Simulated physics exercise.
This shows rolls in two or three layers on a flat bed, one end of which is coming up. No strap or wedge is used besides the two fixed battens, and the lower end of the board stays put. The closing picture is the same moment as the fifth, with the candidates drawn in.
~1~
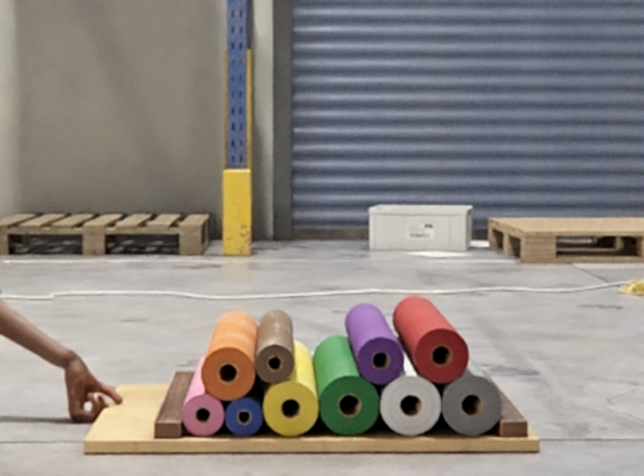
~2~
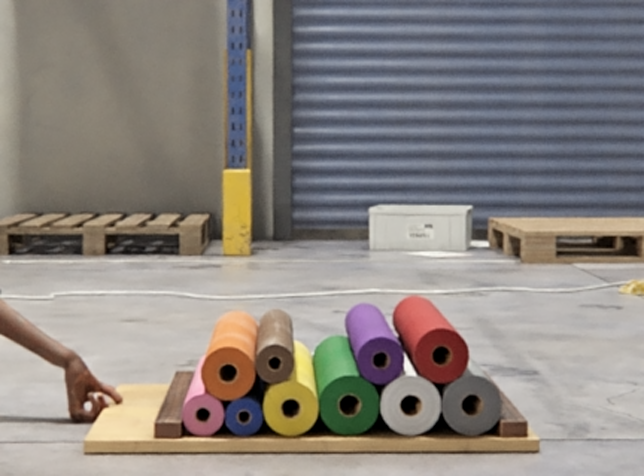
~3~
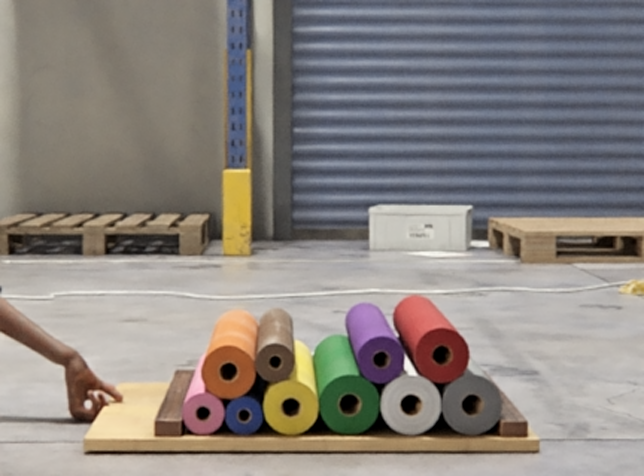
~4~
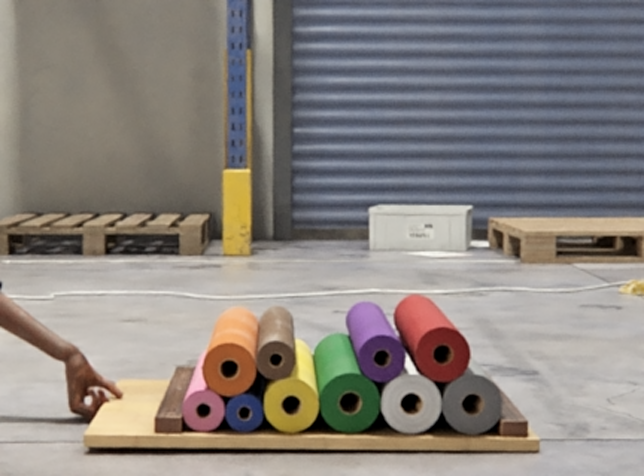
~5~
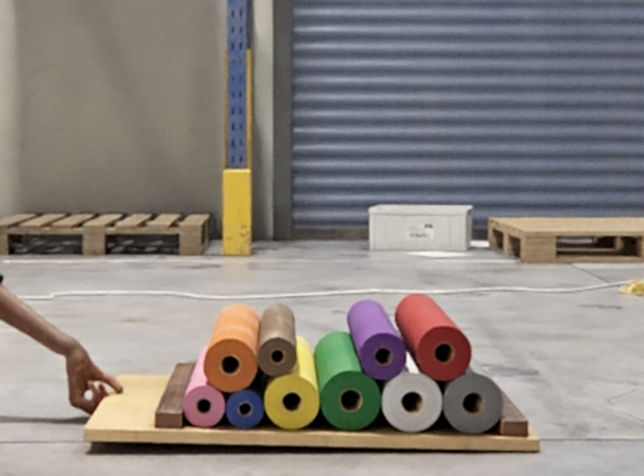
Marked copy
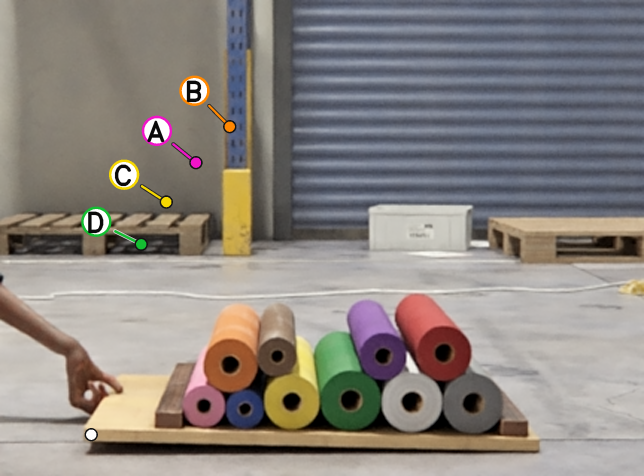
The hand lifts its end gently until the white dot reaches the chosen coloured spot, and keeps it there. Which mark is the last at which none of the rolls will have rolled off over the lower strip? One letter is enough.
Up to D.
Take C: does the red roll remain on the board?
No.
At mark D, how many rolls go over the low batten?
The count is none.
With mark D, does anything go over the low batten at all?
No, at D.
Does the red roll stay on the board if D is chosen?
Yes.
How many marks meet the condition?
One of the four.
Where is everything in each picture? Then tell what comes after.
The first frame shows green roll (350, 405); white roll (411, 405); grey roll (472, 405).
The second frame shows grey roll (472, 405); red roll (442, 355).
The third frame shows board (310, 406); pink roll (203, 413); blue roll (244, 415); white roll (411, 405).
The fourth frame shows board (310, 405); pink roll (204, 410); blue roll (245, 413).
The fifth frame shows board (310, 402); pink roll (204, 406); blue roll (245, 409).
On the copy, A at (196, 163); B at (230, 127); C at (166, 202); D at (141, 244); the white dot at (92, 435).
On D. First, board at 16°.
Then, board at 27°.
Finally, board at 27°, none over the low batten.
By contrast, A three over the low batten (red, purple, brown); B eight over the low batten; C three over the low batten (red, purple, brown).
